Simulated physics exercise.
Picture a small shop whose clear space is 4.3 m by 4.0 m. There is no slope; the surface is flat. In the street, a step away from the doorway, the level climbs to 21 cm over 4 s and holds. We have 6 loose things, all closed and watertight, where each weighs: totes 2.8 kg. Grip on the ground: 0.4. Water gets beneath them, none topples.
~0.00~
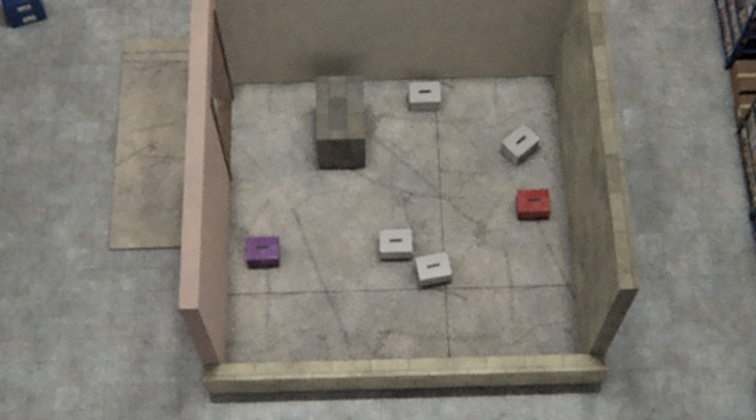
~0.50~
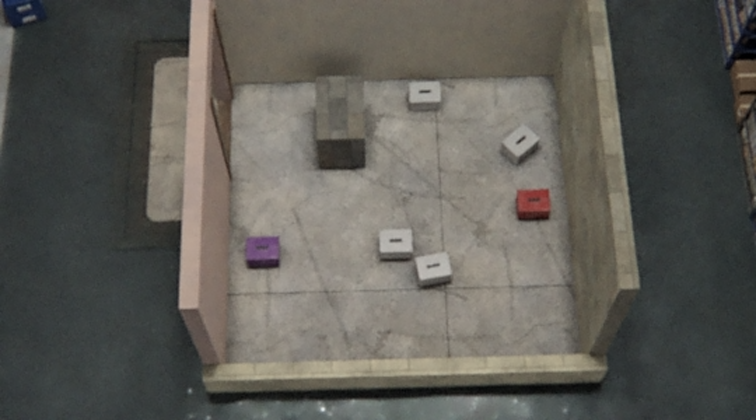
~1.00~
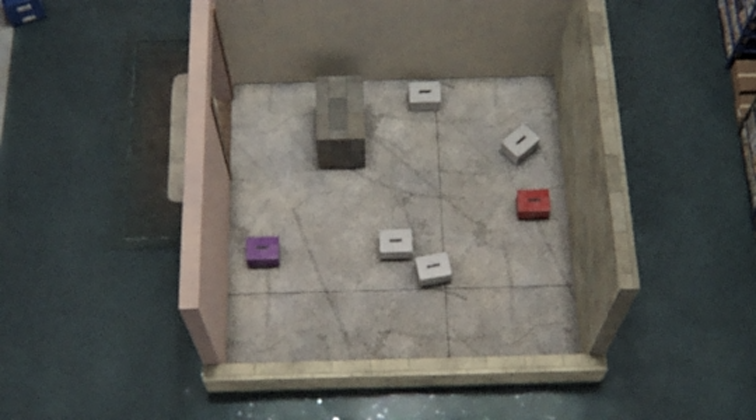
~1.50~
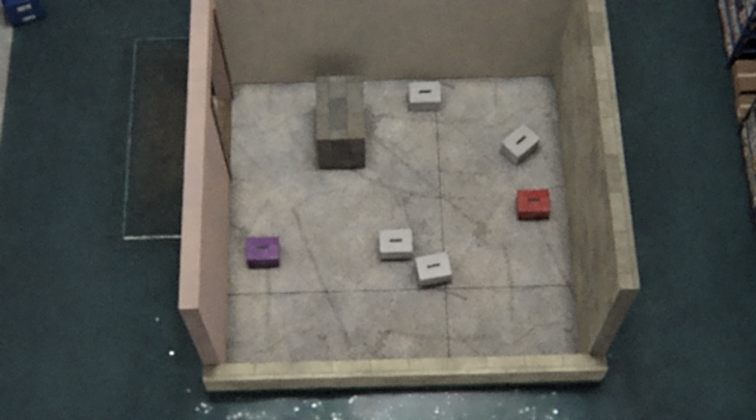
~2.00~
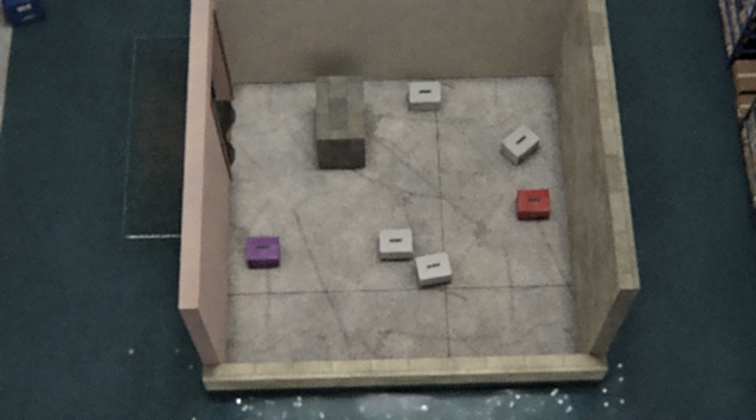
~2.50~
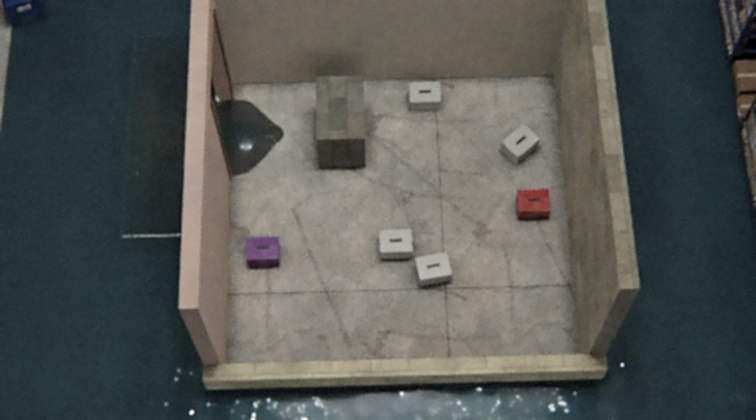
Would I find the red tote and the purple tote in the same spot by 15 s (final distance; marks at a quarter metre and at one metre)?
Red tote drifts a bit, purple tote drifts a bit.
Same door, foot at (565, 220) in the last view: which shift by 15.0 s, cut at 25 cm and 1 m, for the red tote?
With that change, the red tote travels a long distance.
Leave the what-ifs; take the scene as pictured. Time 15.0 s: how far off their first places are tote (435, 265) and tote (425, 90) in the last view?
Shifts: 120 cm / 40 cm.
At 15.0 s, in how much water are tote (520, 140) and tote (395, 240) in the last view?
9 and 11 cm.
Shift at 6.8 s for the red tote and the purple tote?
Roughly 0 and 20 cm.
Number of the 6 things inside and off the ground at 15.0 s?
Count at that moment: 6.
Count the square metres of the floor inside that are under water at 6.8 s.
About 14 m2 is covered.
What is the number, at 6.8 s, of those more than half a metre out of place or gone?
2.
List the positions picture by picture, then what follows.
The red tote at (534, 200) rests on the ground; the purple tote at (262, 248), on the bottom; 0.0 m2 under water; 0 of 6 have shifted, in the first frame.
The red tote at (534, 200) rests on the ground; the purple tote at (262, 248) rests on the ground; 0.0 m2 under water; 0 of 6 have shifted, in the second frame.
The red tote at (534, 200) rests on the ground; the purple tote at (262, 248) rests on the ground; water covers 0.0 m2; 0 of 6 have shifted, in the third frame.
The red tote at (534, 200), on the bottom; the purple tote at (262, 248), on the bottom; water covers 0.0 m2; 0 of 6 have shifted, in the fourth frame.
The red tote at (534, 200) rests on the ground; the purple tote at (262, 248) rests on the ground; water covers 0.0 m2; 0 of 6 have shifted, in the fifth frame.
The red tote at (534, 200), on the bottom; the purple tote at (262, 248), on the bottom; 0.4 m2 under water; 0 of 6 have shifted, in the sixth frame.
After 3.5 s the red tote is near (534, 200), 0.0 m from its start, aground; the purple tote is near (262, 248), 0.0 m from its start, aground; 0 afloat.
After 6.8 s the red tote is near (534, 200), 0.0 m from its start, aground; the purple tote is near (251, 263), 0.2 m from its start, aground; 2 afloat.
After 11.0 s the red tote is near (552, 259), 0.8 m from its start, afloat; the purple tote is near (250, 341), 1.2 m from its start, afloat; 6 afloat.
After 15.0 s the red tote is near (478, 182), 0.7 m from its start, afloat; the purple tote is near (259, 194), 0.7 m from its start, afloat; 6 afloat.
